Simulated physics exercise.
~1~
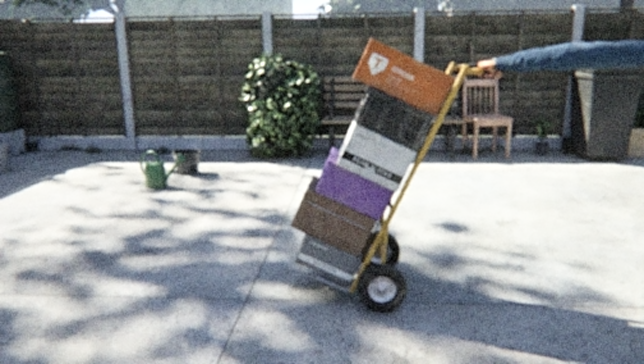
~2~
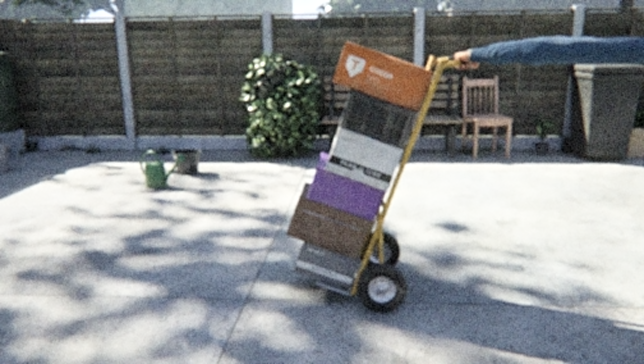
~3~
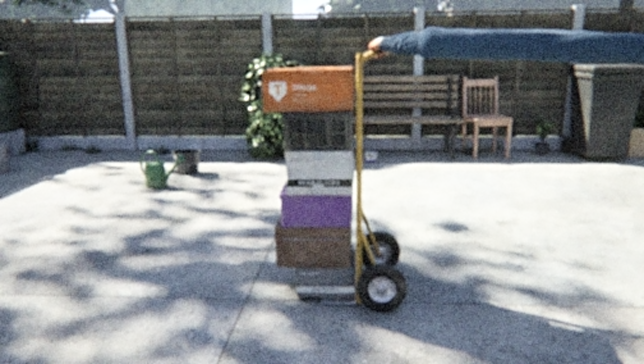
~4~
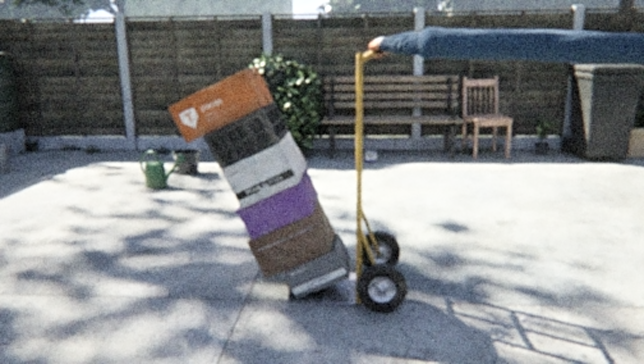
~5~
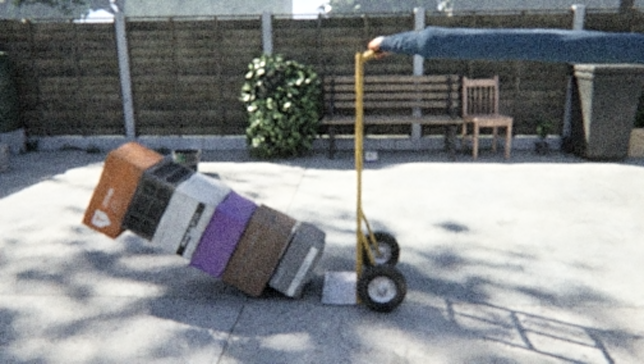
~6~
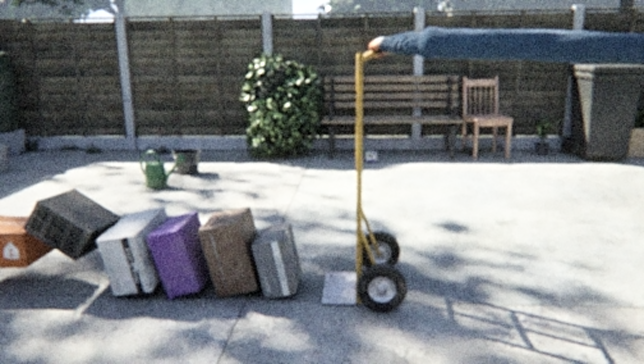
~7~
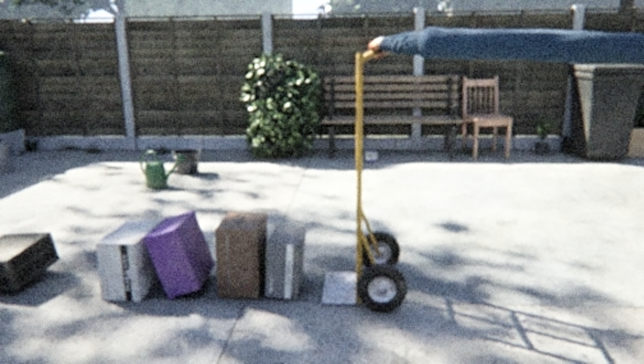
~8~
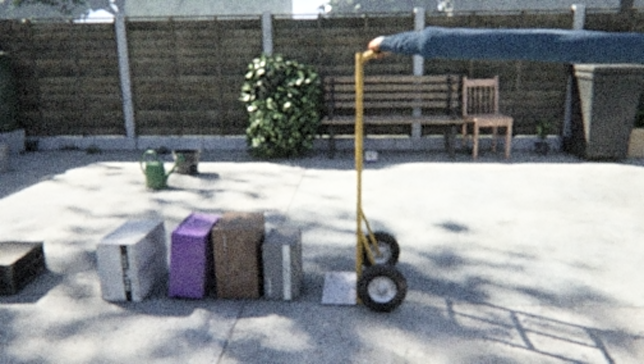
An arm swings a loaded hand truck upright, and its stacked boxes topple left onto the ground.
